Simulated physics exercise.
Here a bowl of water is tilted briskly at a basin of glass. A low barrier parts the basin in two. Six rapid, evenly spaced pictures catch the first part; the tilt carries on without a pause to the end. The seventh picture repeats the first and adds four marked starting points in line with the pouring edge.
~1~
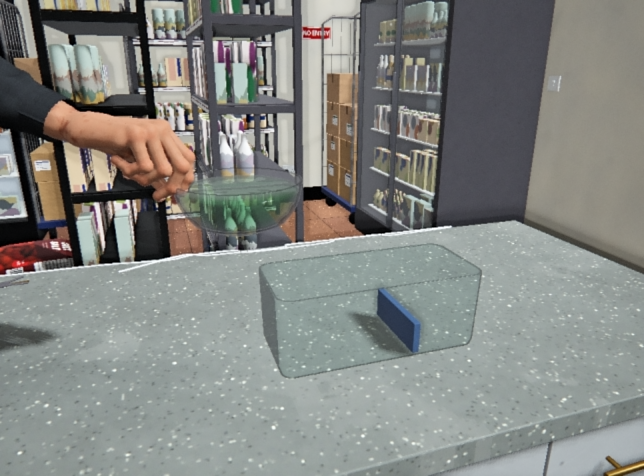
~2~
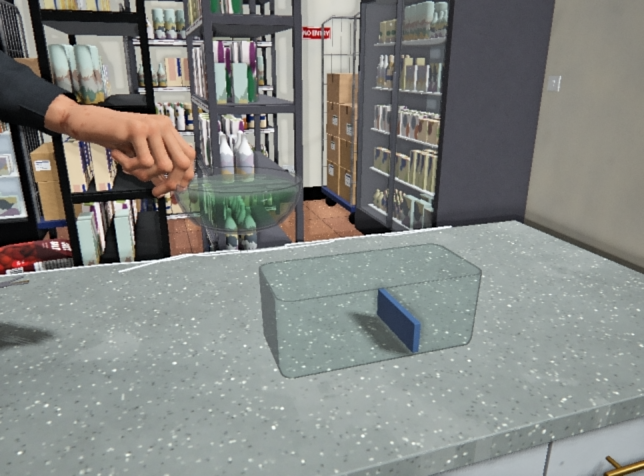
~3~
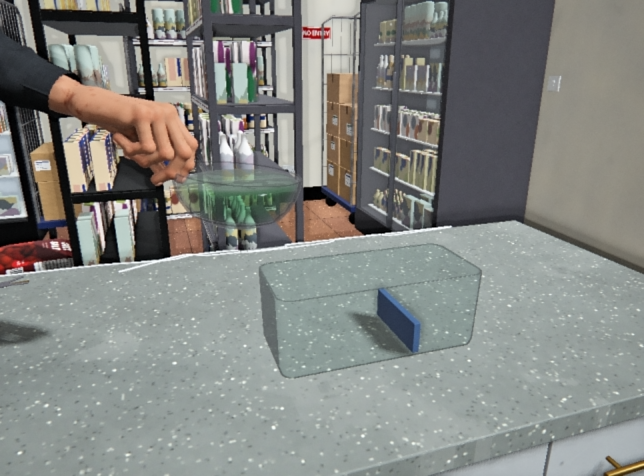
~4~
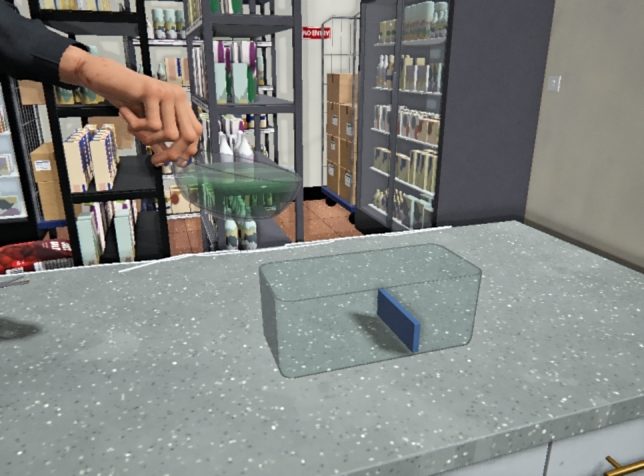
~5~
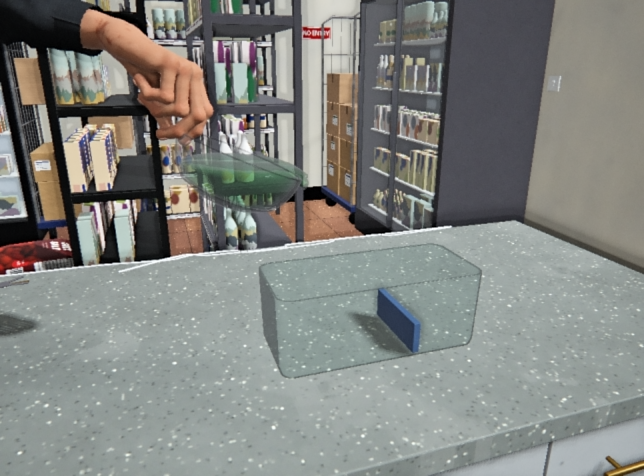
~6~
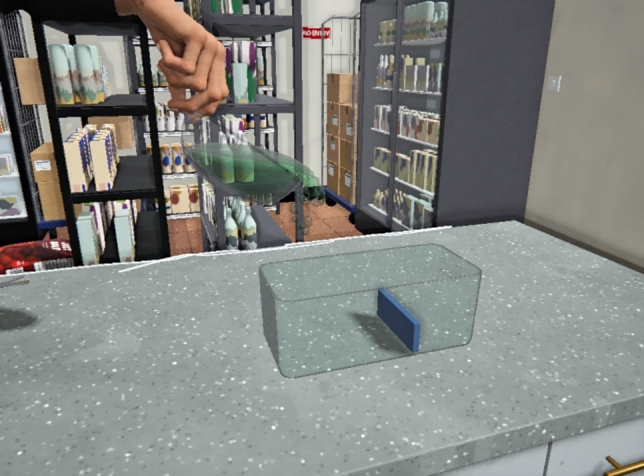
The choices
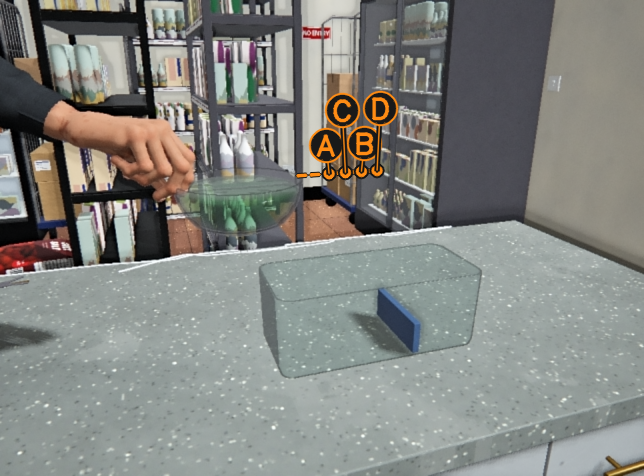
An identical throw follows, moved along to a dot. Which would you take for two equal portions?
Dot A.
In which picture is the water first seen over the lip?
In picture 4.
On the marked copy, A at (329, 173); B at (361, 171); C at (345, 172); D at (377, 170).
With A, about 45 % ends left of the wall and 53 % right of it; 3 % is lost outside.
With B, about 30 % ends left of the wall and 68 % right of it.
With C, about 26 % ends left of the wall and 71 % right of it; 3 % is lost outside.
With D, about 30 % ends left of the wall and 59 % right of it; 12 % is lost outside.
